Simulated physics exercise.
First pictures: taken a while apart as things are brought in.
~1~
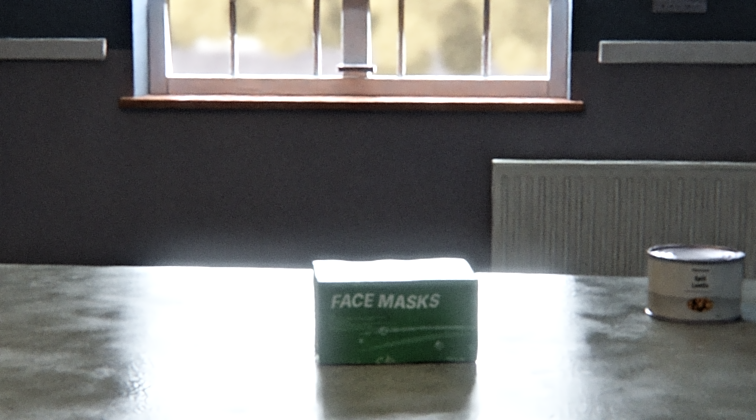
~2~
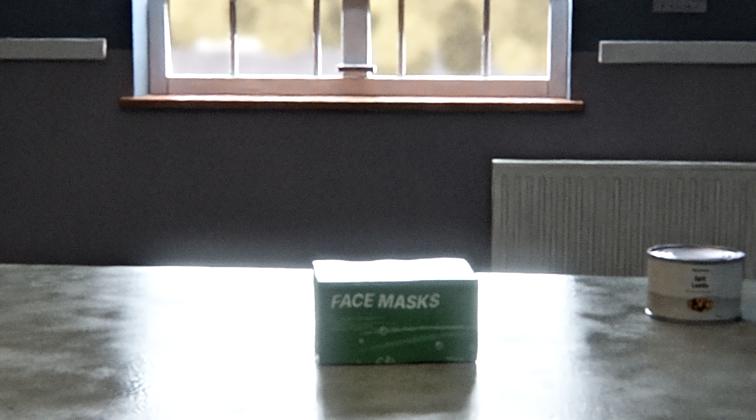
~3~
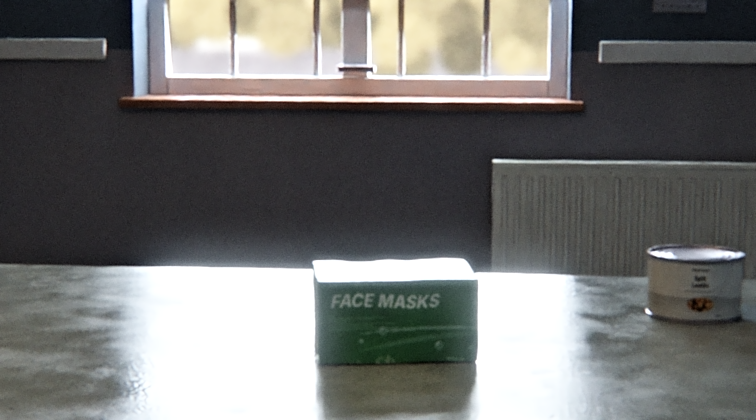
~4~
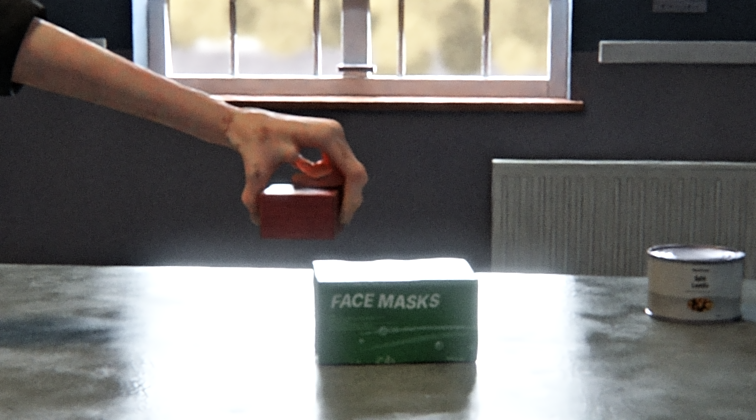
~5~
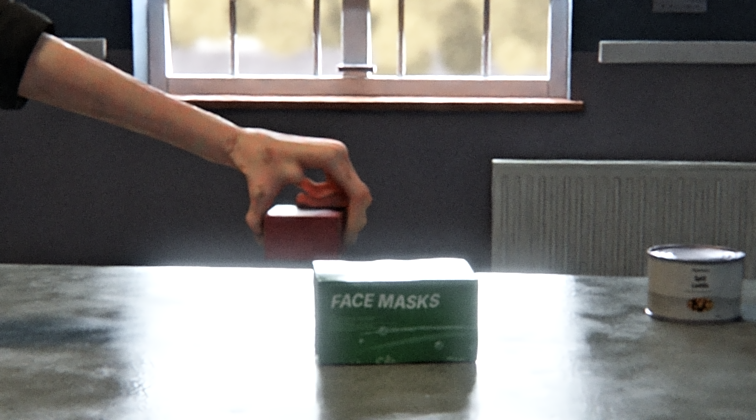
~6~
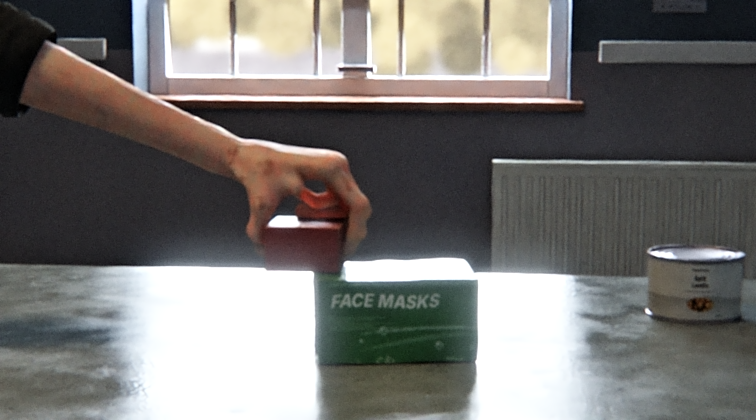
The footage shows a green face masks box and a tin sitting still on a table before a window; then a hand reaches in from the left and lowers a red block to the box's upper left edge.
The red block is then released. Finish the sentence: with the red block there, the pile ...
The pile topples.
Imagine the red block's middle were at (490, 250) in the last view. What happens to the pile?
After that, the pile falls over.
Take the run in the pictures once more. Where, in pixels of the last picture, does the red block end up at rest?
The object ends up somewhere around (265, 311).
Then, 0.30 s on from there, red block now fallen.
Then, 0.40 s on from there, things are still on the move.
Then, 0.70 s on from there, nothing new.
Then, 2.20 s on from there, red block resting near (265, 310).
In the end, fallen, red block; the other 2 unmoved. At the end, from the last picture's camera, red block near (265, 310). The pile loses its balance.
